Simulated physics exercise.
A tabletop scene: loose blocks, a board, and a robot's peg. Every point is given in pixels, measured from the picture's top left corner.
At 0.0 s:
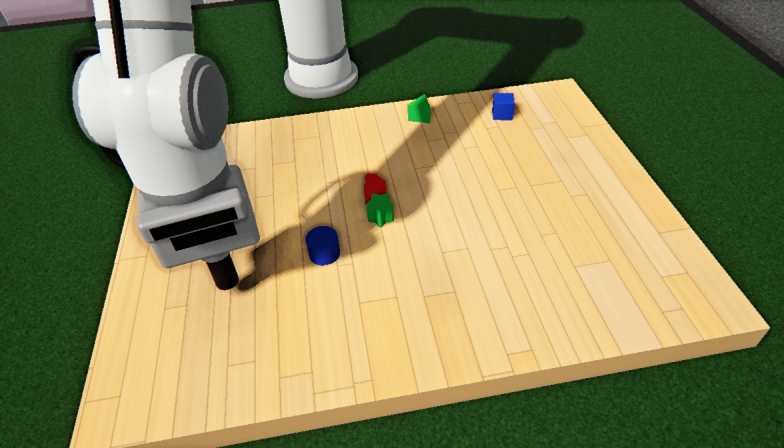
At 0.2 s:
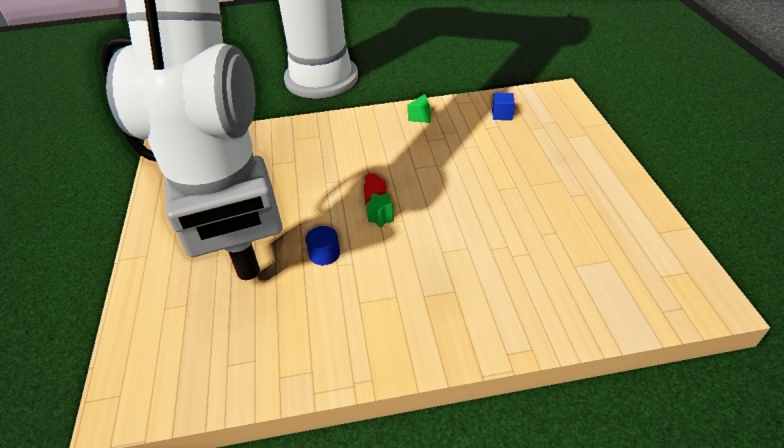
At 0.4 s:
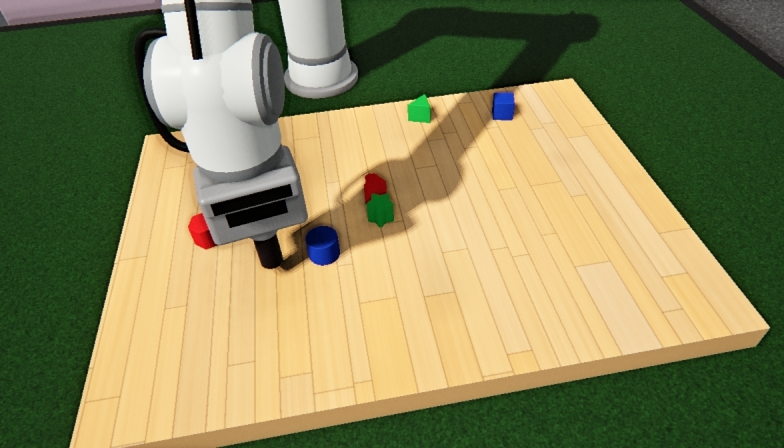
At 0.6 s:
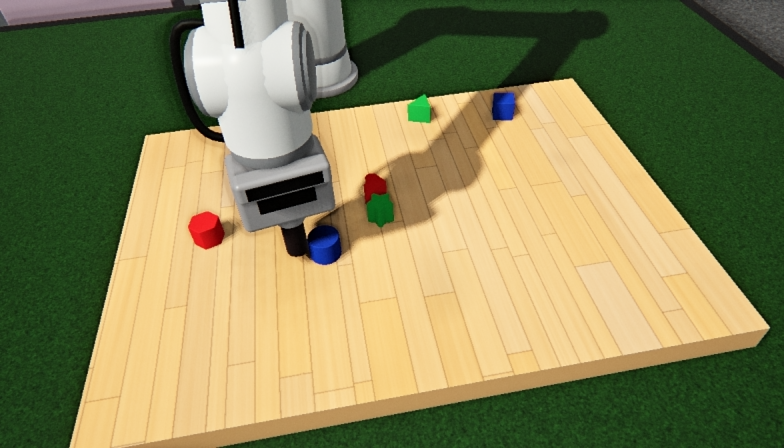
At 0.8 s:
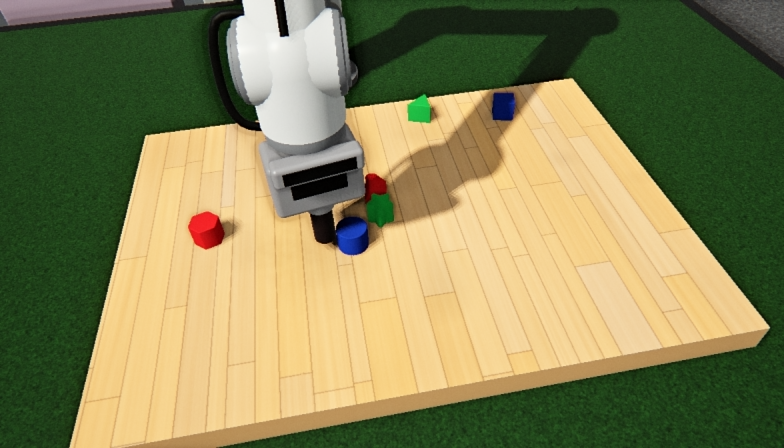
A light wooden board lies on green ground, seen from above at an angle by a still camera. On it sit a blue cylinder left of a green block and a red one, with another green block and a blue cube at the back, while a white robot arm holds a dark peg at the left. The arm sweeps the peg rightward and slightly back, uncovering another red block, then pushes the cylinder toward the green block.
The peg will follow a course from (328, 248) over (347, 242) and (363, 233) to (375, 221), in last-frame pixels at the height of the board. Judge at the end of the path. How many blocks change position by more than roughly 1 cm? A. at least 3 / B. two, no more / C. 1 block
The correct letter is B.
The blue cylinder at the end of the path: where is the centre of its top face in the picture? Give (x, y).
If I read the scene right, the answer is (390, 218).
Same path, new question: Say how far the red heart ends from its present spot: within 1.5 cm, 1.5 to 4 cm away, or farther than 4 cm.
Offset: Below 1.5 cm.
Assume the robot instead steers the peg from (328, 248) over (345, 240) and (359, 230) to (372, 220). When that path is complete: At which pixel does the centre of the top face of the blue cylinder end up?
Around pixel (384, 218).
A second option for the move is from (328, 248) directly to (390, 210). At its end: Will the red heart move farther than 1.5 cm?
My answer is no.
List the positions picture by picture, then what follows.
The first picture shows peg's lower end (228, 282); blue cylinder (321, 237); red heart (373, 181); green star block (380, 201).
The second picture shows peg (249, 272); blocks still.
The third picture shows peg (272, 261); blocks still.
The fourth picture shows peg (298, 249); blocks still.
The fifth picture shows peg (326, 237); blue cylinder (351, 227); red heart (373, 181); green star block (380, 201).
What follows on the original path. Halfway along, peg (355, 226); blue cylinder (380, 221).
At the end, peg (374, 209); blue cylinder (390, 218); red heart still; green star block (387, 193).
